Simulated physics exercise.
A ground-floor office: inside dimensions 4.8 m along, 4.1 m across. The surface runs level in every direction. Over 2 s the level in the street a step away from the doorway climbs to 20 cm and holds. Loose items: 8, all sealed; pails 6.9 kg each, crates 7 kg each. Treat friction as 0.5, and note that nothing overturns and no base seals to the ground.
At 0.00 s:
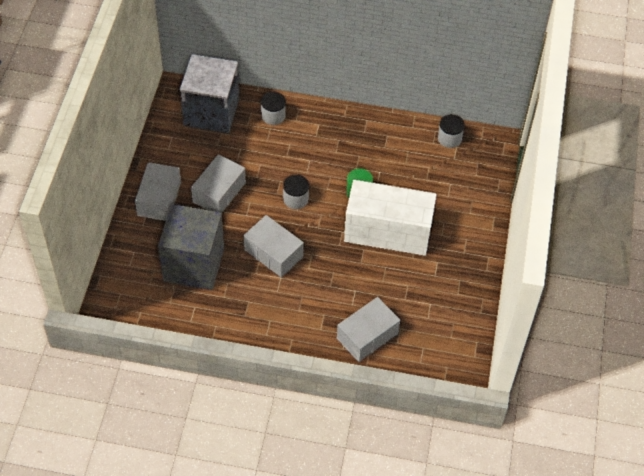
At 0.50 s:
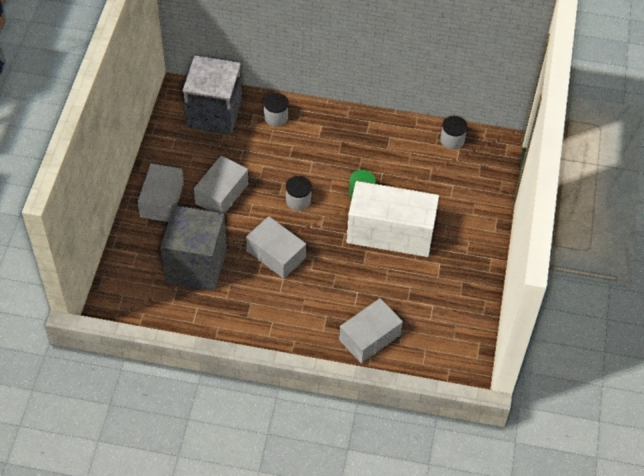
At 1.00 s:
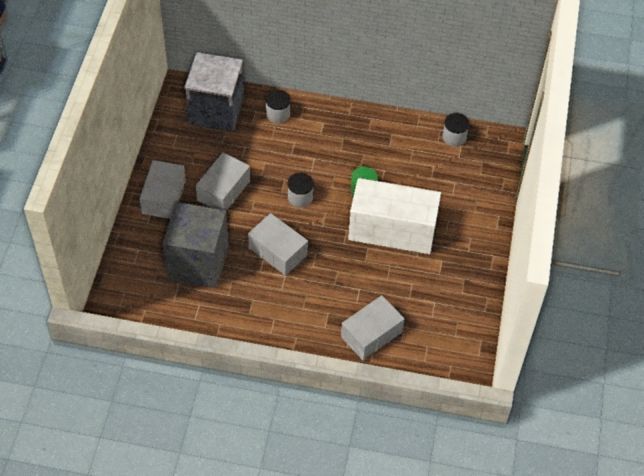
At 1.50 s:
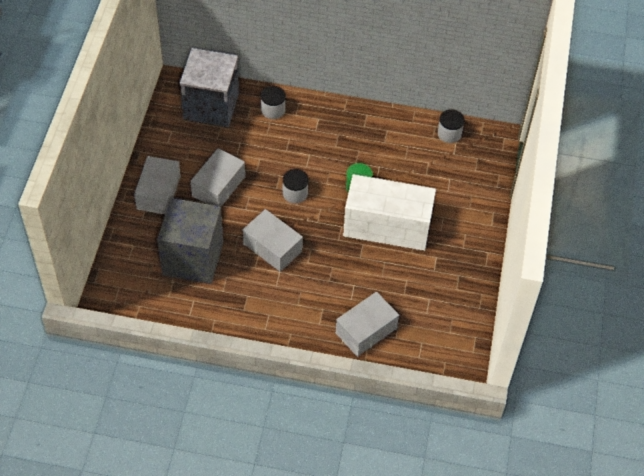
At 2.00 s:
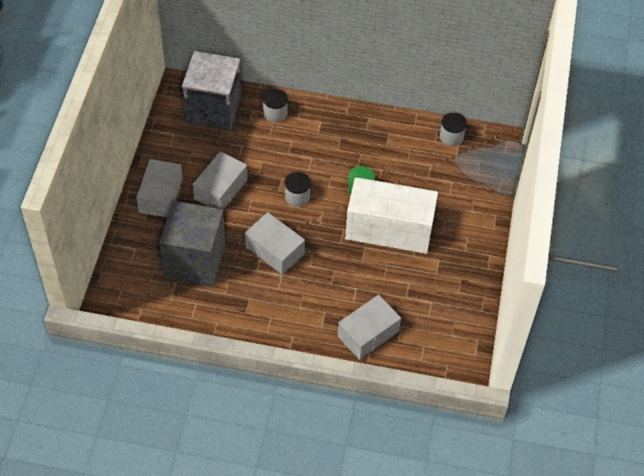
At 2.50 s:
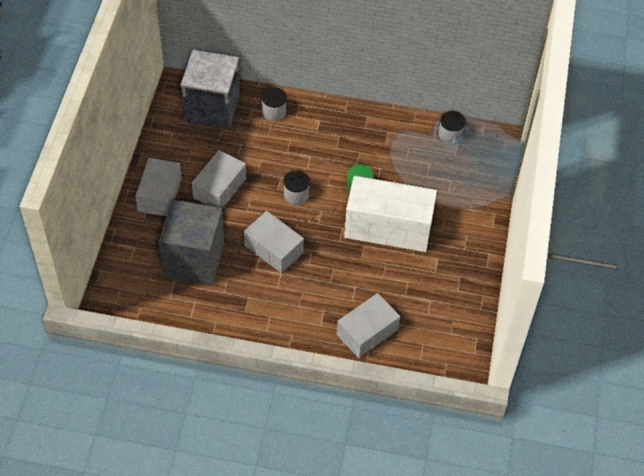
A thin, clear sheet of water slips in through the right wall and spreads leftward over the wooden floor of a roofless room, seen from high above its low front wall. Grey blocks, two darker crates, three black-topped pails, a white box and a partly hidden green pail stand about, all staying put. The view jitters slightly, while the paving outside turns from beige to blue.
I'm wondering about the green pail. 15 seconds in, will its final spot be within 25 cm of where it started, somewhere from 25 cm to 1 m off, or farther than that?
It will be swept well away.
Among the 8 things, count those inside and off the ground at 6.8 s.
The count is 1.
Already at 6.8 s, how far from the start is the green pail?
Shift: About 120 cm.
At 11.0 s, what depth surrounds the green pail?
Roughly 9 cm deep.
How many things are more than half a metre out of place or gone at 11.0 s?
At that moment it comes to 5.
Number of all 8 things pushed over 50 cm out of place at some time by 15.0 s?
The answer here is 7.
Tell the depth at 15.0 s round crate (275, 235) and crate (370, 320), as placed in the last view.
Depths: Near 8 cm, then near 8 cm.
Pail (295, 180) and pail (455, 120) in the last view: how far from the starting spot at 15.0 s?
Shifts: 30 cm / 250 cm.
After 3.5 s the green pail is near (353, 173), 0.1 m from its start, aground; 0 afloat.
After 6.8 s the green pail is near (263, 157), 1.2 m from its start, aground; 1 afloat.
After 11.0 s the green pail is near (194, 199), 2.1 m from its start, afloat; 6 afloat.
After 15.0 s the green pail is near (124, 258), 3.1 m from its start, afloat; 5 afloat.
